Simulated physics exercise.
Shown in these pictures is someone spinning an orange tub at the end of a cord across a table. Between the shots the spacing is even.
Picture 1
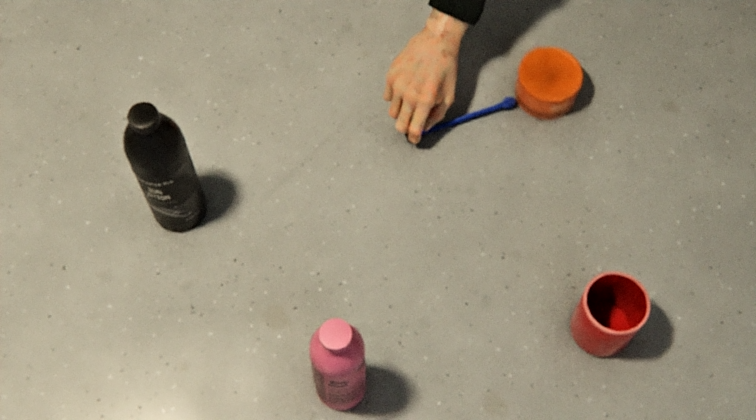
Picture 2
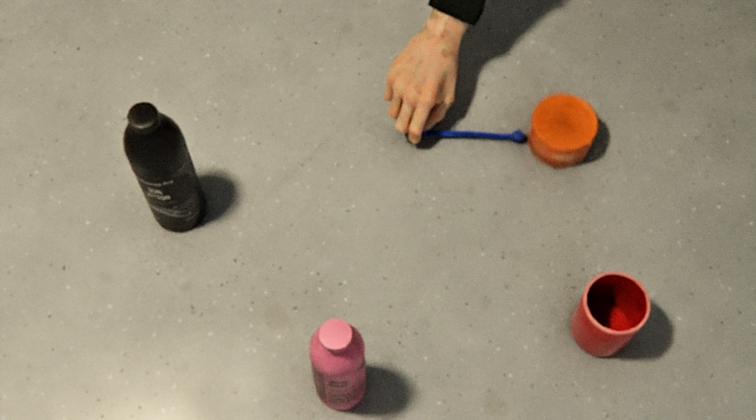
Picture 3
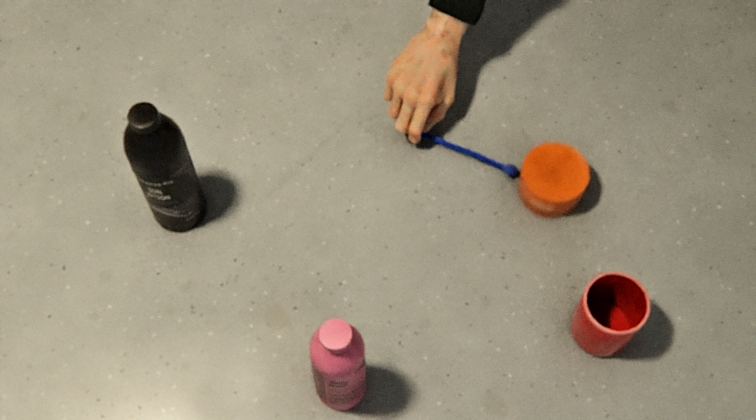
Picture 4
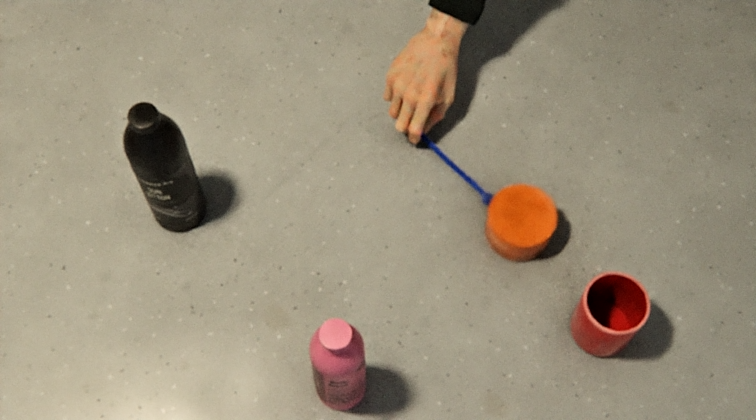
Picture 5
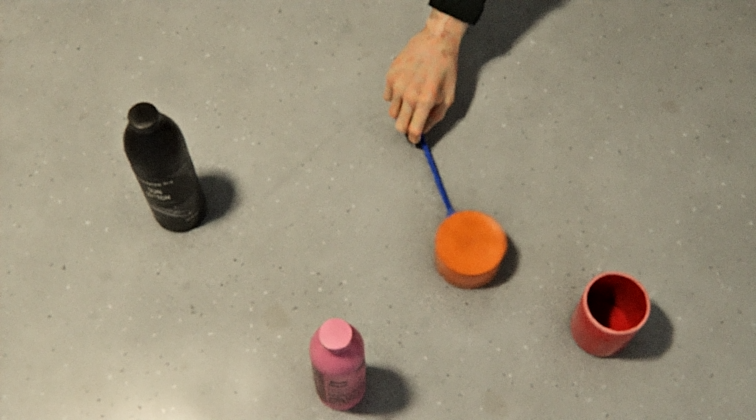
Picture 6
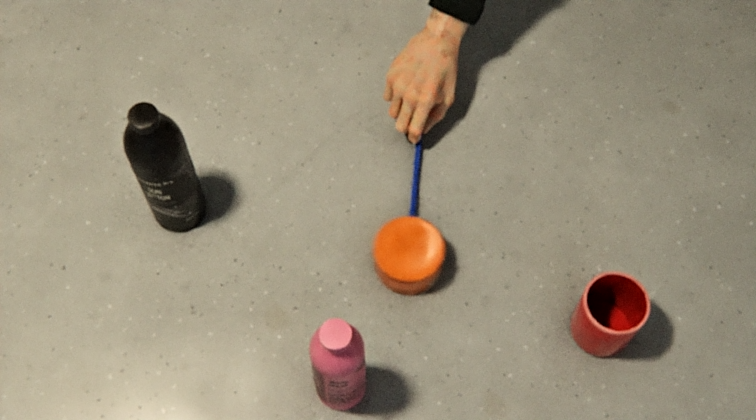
An orange tub on a blue cord swings clockwise around a hand holding the cord's end.
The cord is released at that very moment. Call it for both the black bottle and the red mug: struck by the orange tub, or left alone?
Black bottle: Struck; red mug: Left alone.
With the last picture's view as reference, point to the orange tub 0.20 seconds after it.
By that time: (173, 200).
Then, 0.08 s later than the last view, tub near (294, 230).
Then, 0.20 s later than the last view, tub near (173, 200); black bottle pushed aside.
Finally, tub near (94, 182); black bottle knocked over. The black bottle is struck and the red mug remains clear.
